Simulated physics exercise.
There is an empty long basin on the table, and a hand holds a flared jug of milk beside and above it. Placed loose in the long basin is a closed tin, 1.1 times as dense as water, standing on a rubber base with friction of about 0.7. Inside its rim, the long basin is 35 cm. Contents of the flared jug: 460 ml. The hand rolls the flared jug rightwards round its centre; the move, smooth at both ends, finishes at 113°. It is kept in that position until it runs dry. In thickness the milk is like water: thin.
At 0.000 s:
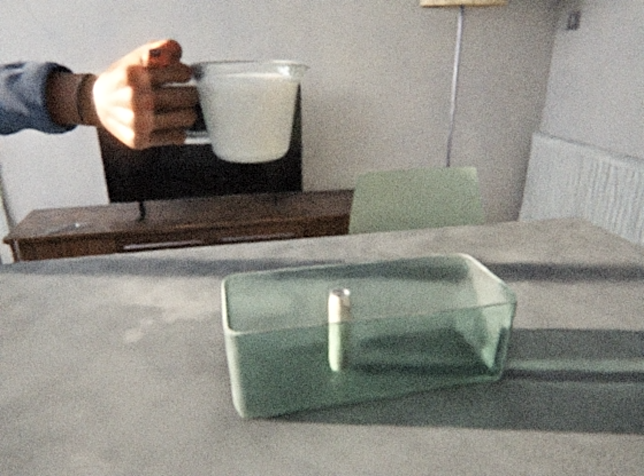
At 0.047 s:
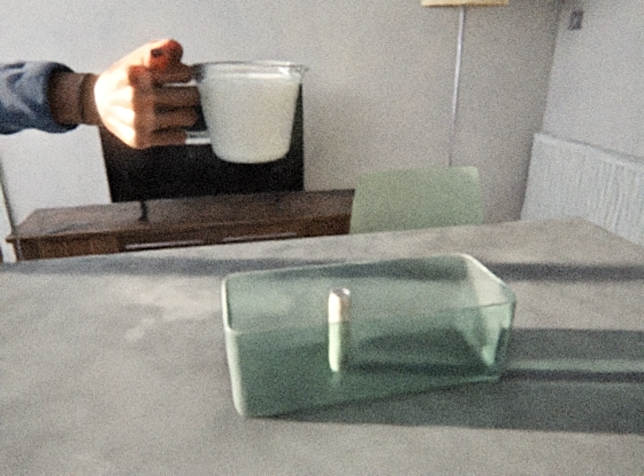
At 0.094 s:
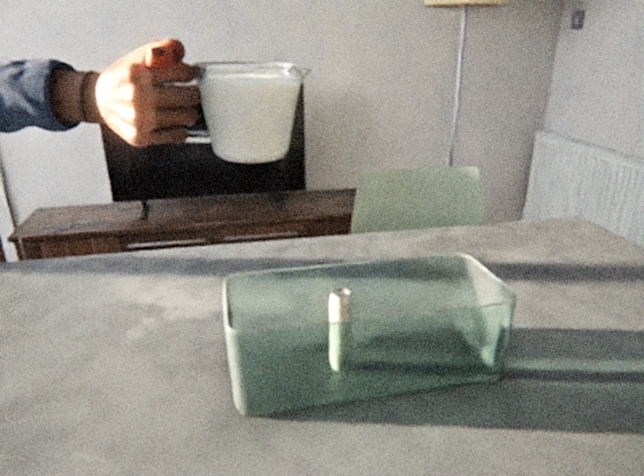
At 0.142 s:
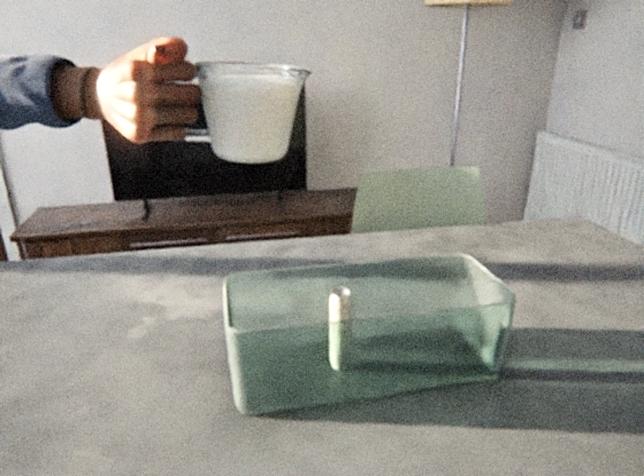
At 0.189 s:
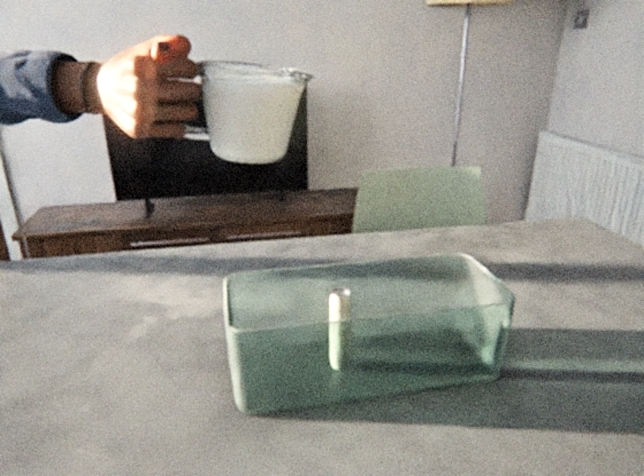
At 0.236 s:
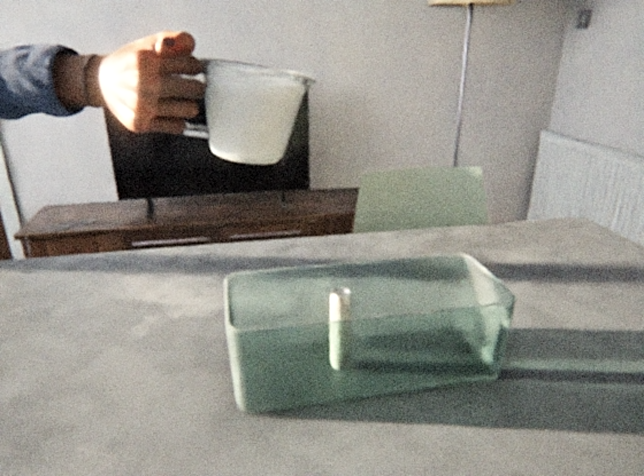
Hand holding a jug of milk tilting it slightly rightwards above a table with an empty green basin containing a small upright cylinder.
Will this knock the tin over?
No, it stays upright.
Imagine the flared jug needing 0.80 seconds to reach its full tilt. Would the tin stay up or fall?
Outcome - the tin remains standing.
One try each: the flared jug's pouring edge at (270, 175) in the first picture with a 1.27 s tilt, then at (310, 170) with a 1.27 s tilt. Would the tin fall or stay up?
First it tips over; then it tips over.
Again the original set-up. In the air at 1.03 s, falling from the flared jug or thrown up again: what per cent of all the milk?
Close to 22 per cent.
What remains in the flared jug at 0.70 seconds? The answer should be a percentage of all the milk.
Portion remaining: Approx. 66 per cent.
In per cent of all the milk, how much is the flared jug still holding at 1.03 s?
Share remaining: Approx. 8 %.
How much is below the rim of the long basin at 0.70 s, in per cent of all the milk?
Close to 6 in a hundred.
After 0.70 s the tilt is 65° and 67 per cent is still to pour; the tin stands where it began.
After 1.03 s the tilt is 104° and 8 per cent is still to pour; the tin stands where it began.
After 1.39 s the tilt is 113° and 0 per cent is still to pour; the tin stands where it began.
After 1.77 s the tilt is 113° and 0 per cent is still to pour; the tin stands where it began.
In the end the tin stands where it began.
